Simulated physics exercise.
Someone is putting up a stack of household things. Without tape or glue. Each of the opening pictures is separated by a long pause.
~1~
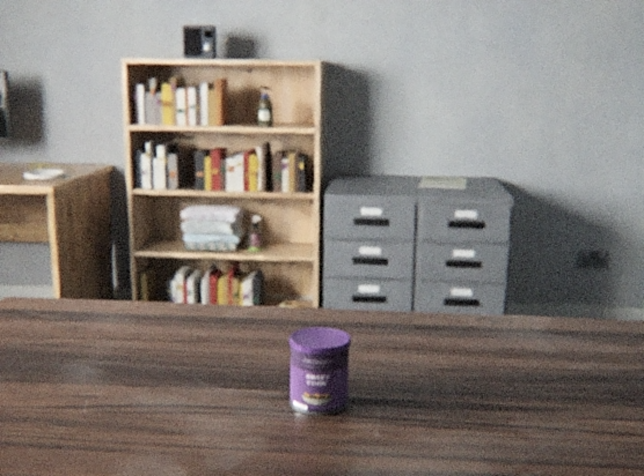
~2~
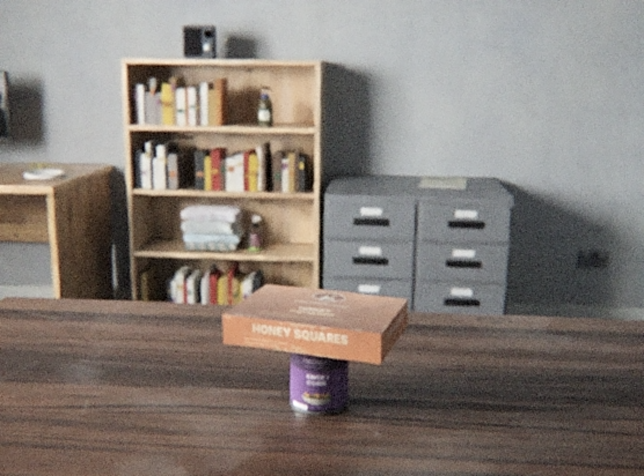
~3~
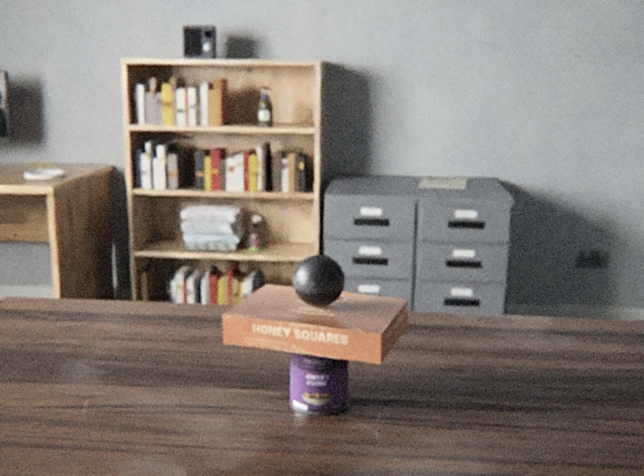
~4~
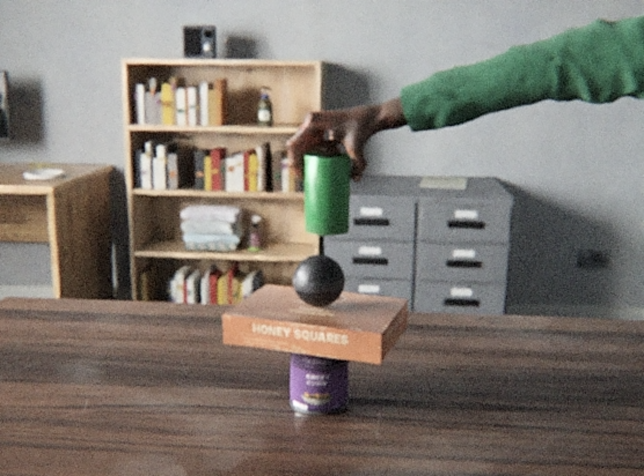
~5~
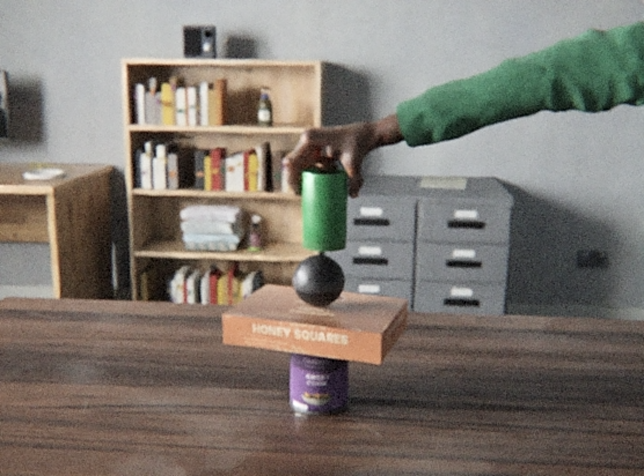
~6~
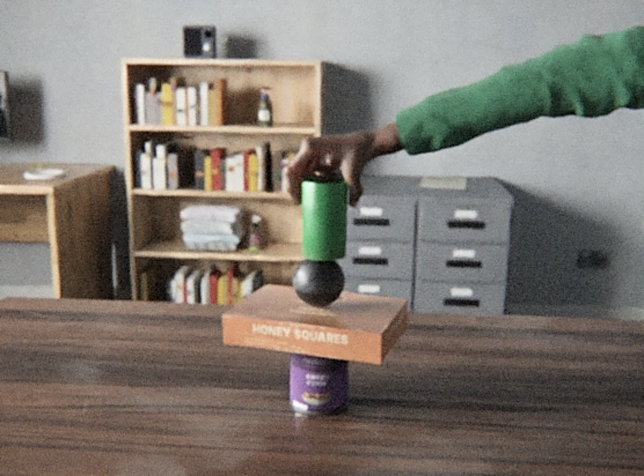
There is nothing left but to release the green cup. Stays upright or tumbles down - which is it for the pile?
I'd say it fails.
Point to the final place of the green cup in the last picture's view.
The object winds up at approximately (550, 391).
Then, 0.50 s on from there, green cup now fallen.
Then, 0.70 s on from there, things are still on the move.
Then, 1.10 s on from there, green cup resting near (550, 390).
In the end, fallen, green cup; the other 3 unmoved. At the end, from the last picture's camera, green cup near (550, 391). The pile comes apart.
